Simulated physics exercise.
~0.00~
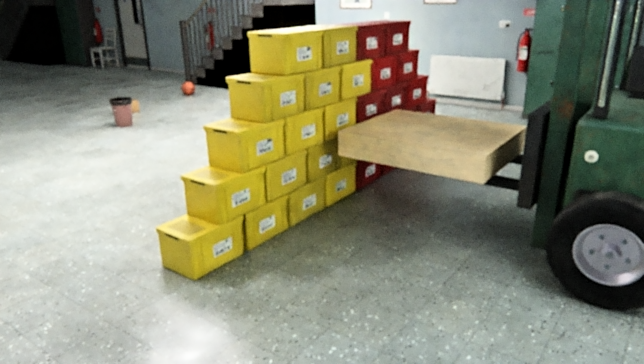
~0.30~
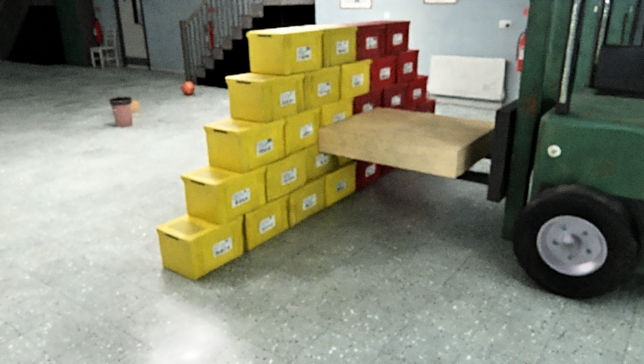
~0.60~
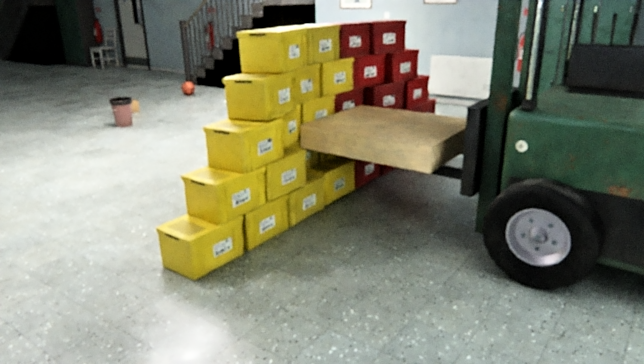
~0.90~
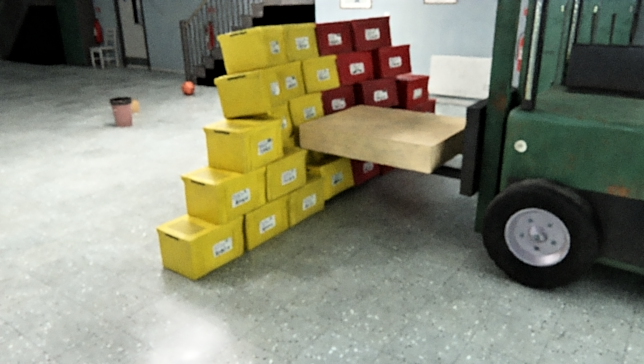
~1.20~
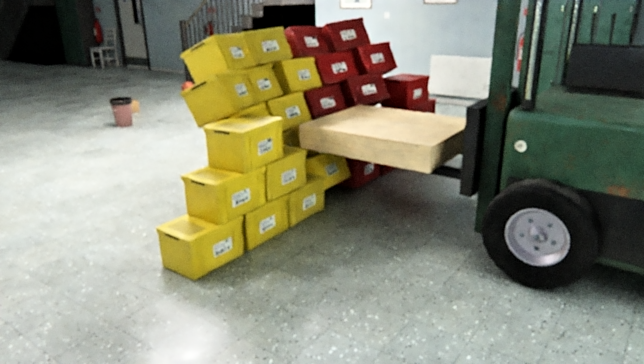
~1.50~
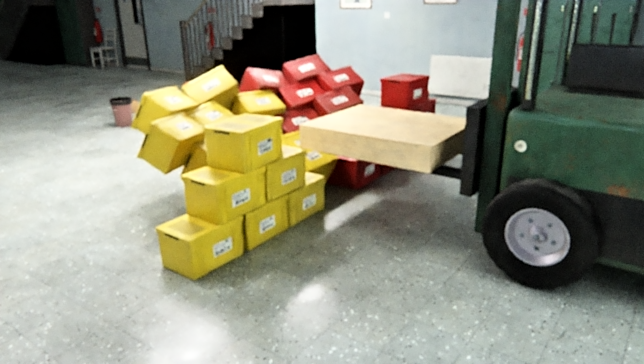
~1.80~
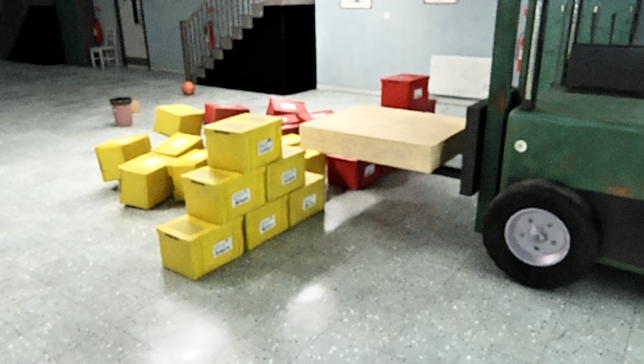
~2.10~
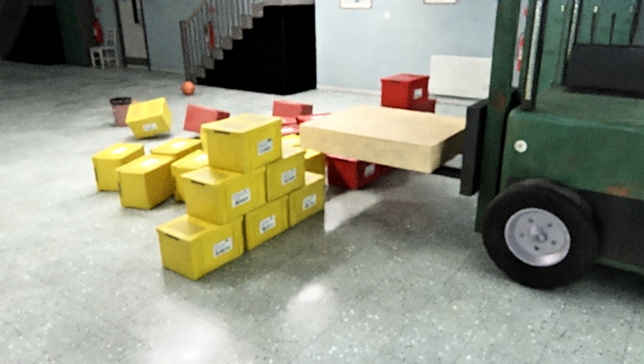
A stepped wall of lidded totes, yellow on the left and red behind to the right, stands on the speckled floor of a grey hall, seen from slightly above with a staircase in the background. From the right, a green forklift drives in with a pale tan case on its raised forks and pushes it into the wall. The forklift stops, but the upper totes lean left and away, then topple together. They tumble onto the floor behind. At the end, a low yellow stack still stands in front, a few red totes remain upright near the case, and the fallen ones lie scattered.
